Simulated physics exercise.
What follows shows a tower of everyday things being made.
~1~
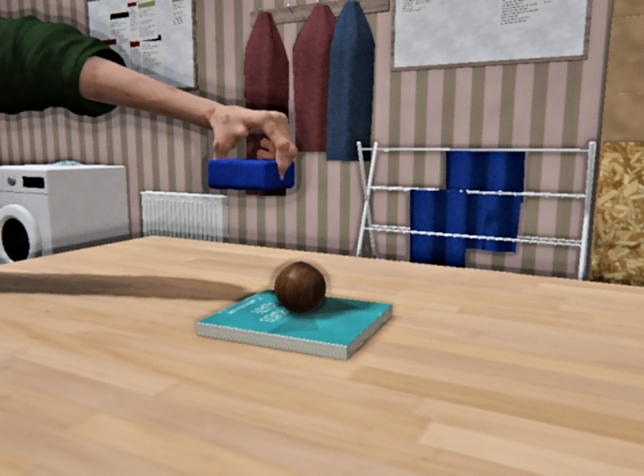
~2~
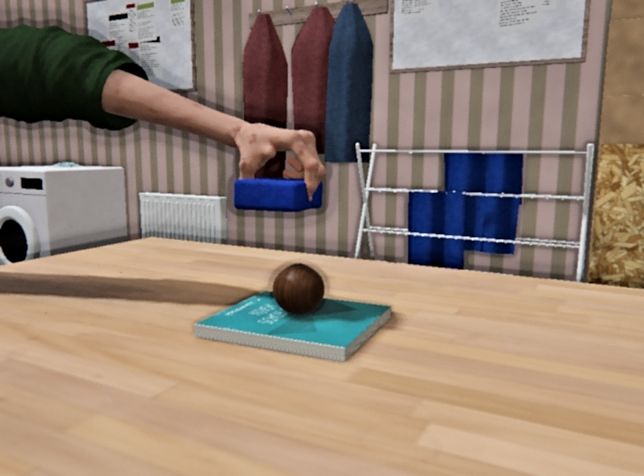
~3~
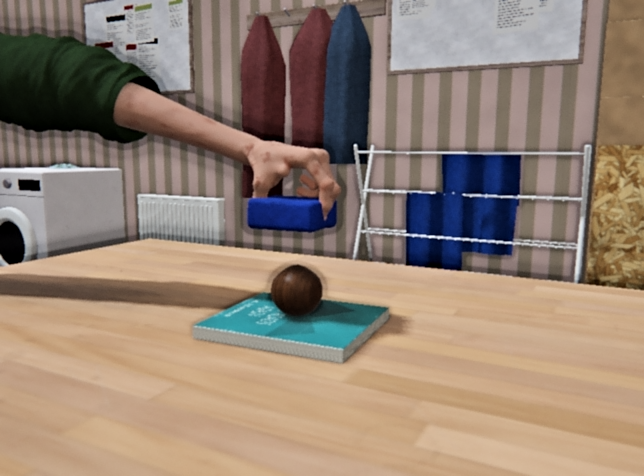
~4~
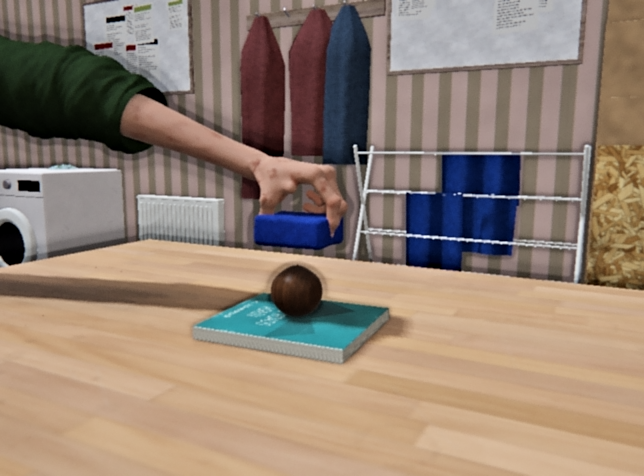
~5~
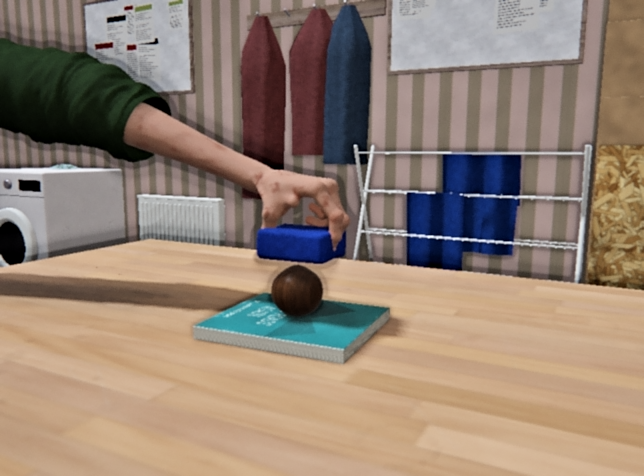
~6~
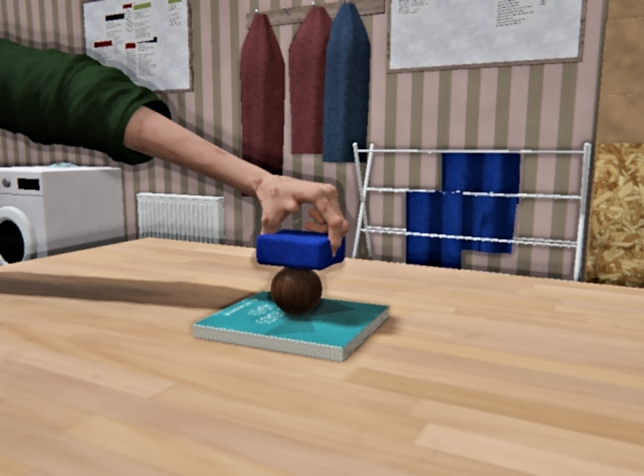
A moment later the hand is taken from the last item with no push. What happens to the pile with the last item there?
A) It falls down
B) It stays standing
(A) It falls down.
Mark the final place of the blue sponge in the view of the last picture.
Roughly pixel (428, 333) in the last picture.
Then, 0.40 s after the last picture, blue sponge now fallen.
Then, 0.70 s after the last picture, things are still on the move.
Then, 0.90 s after the last picture, as before.
At rest, fallen, blue sponge; the other 3 in place. Seen from the same camera at the end, blue sponge near (429, 333). The pile comes apart.
